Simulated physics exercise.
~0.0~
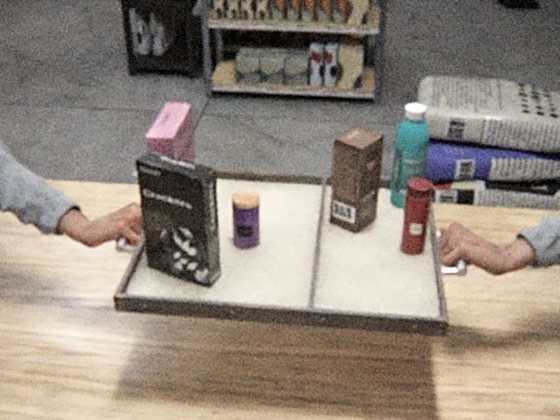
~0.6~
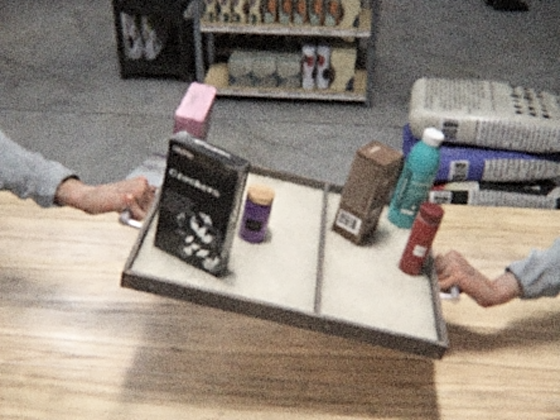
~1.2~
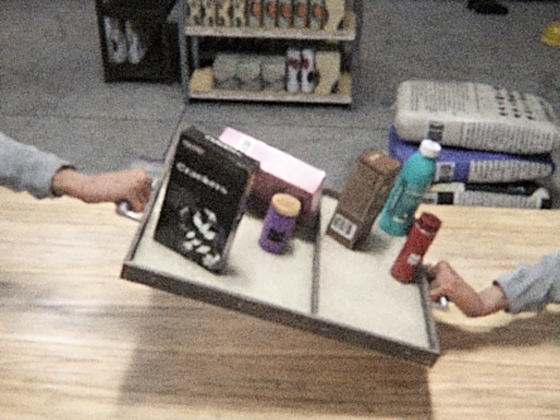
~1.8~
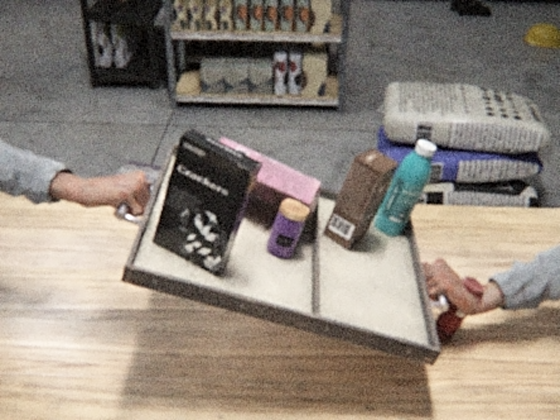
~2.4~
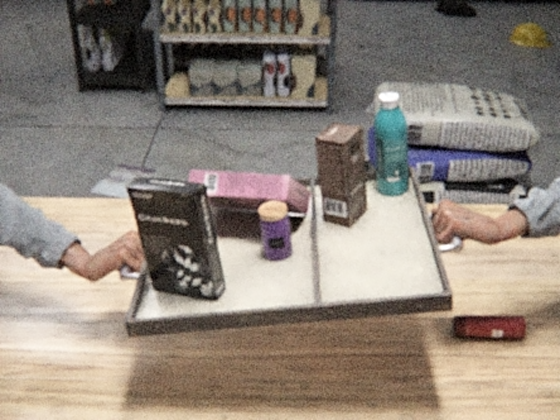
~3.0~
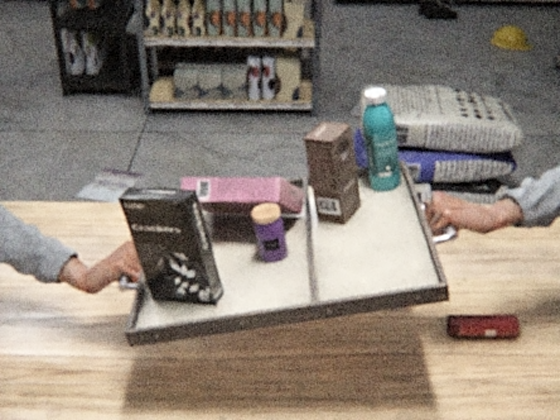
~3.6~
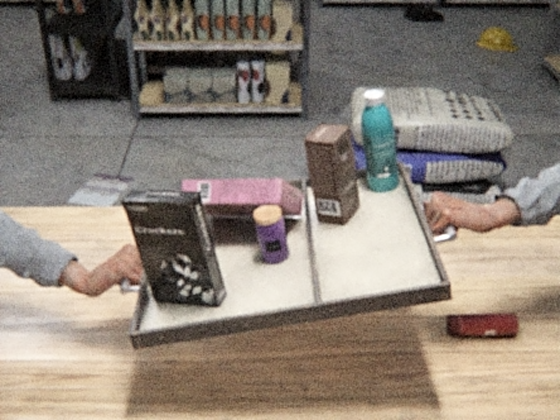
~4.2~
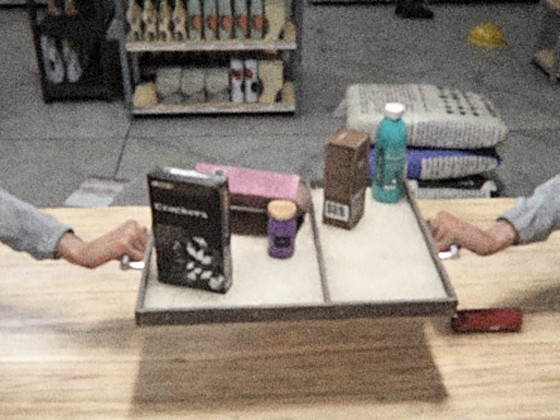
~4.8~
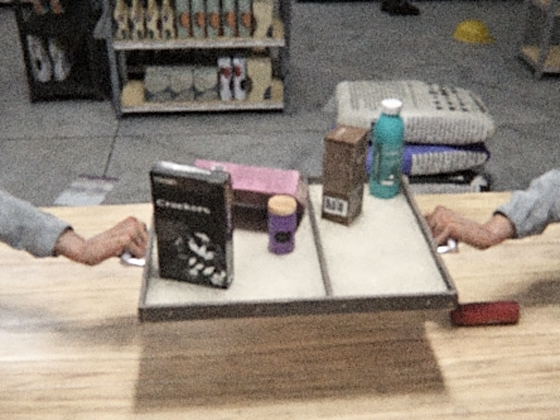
Two hands tipped a tray of small groceries down to the right, and the pink packet toppled while the red shaker slid off onto the table; they then tilted it left and leveled it, with the other items still standing.
